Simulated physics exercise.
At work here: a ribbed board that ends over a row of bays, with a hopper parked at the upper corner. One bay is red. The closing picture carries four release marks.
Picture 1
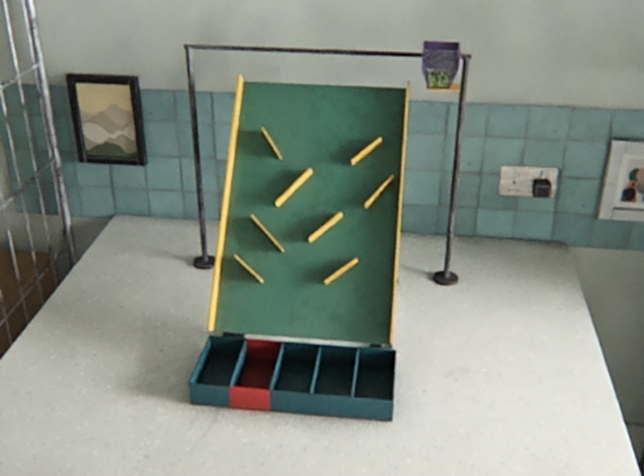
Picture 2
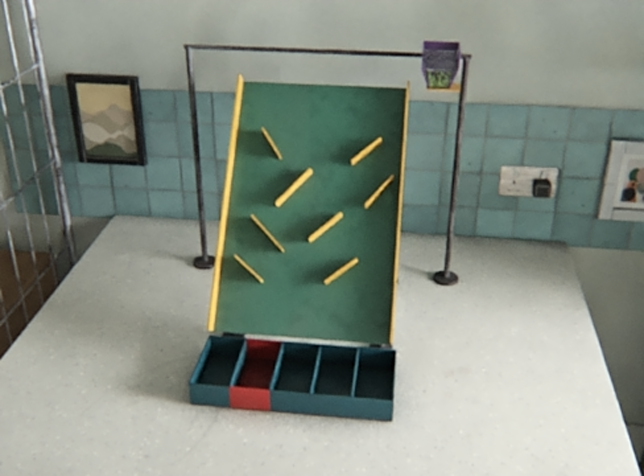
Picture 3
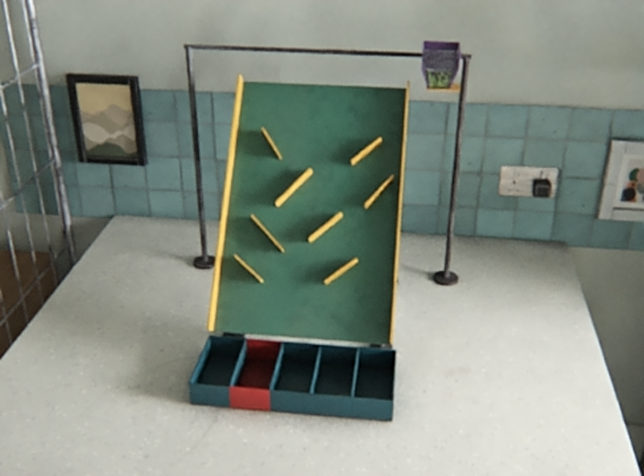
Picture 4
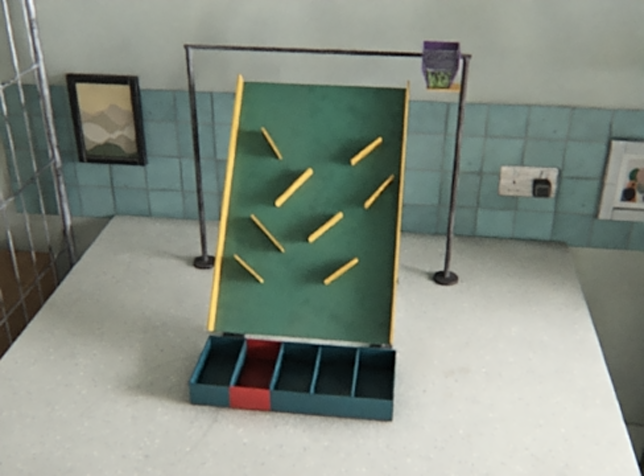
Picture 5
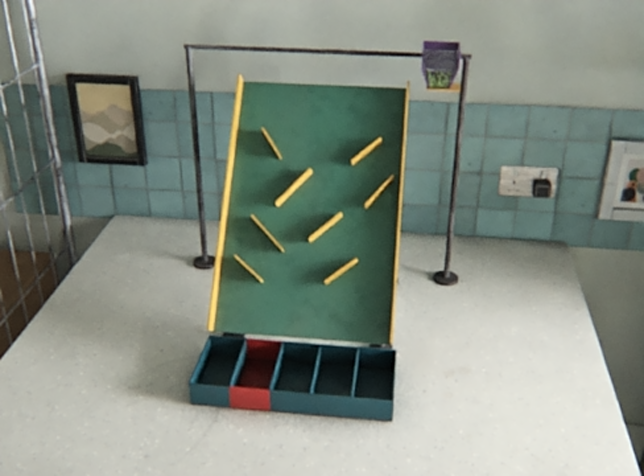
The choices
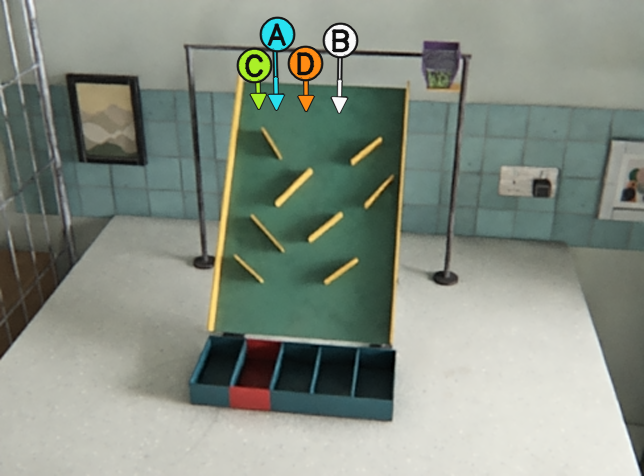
On a pale tabletop by a tiled wall, a green sloping board with yellow ribs stood above a row of bays, one red, while a small purple hopper stayed at the upper right; nothing noticeably moved.
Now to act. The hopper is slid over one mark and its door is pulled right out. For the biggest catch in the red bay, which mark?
Use mark B.
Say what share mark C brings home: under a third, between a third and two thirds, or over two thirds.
Under a third.
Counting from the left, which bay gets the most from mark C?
It is the first one.
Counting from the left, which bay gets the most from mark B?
The second.
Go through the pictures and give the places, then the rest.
The first frame shows hopper near (439, 78), dried peas, door shut.
The second frame shows ribs (262, 127) to (279, 155), (352, 161) to (381, 138), (276, 203) to (310, 168).
The third frame shows ribs (365, 205) to (393, 175), (252, 215) to (282, 249), (309, 239) to (341, 212).
The fourth frame shows ribs (235, 255) to (260, 280), (325, 282) to (357, 258).
The fifth frame shows red bay near (250, 397), number 2 of 5 from the left.
On the marked copy, mark A meets the board at (276, 104); mark B meets the board at (339, 107); mark C meets the board at (258, 103); mark D meets the board at (306, 105).
If A is chosen, none at all in the red bay, all but a few in other bays, a small share outside the box.
If B is chosen, close to two thirds in the red bay, close to a third in other bays.
If C is chosen, only a few in the red bay, all but a few in other bays, a small share outside the box.
If D is chosen, a small share in the red bay, the bulk in other bays, only a few outside the box.
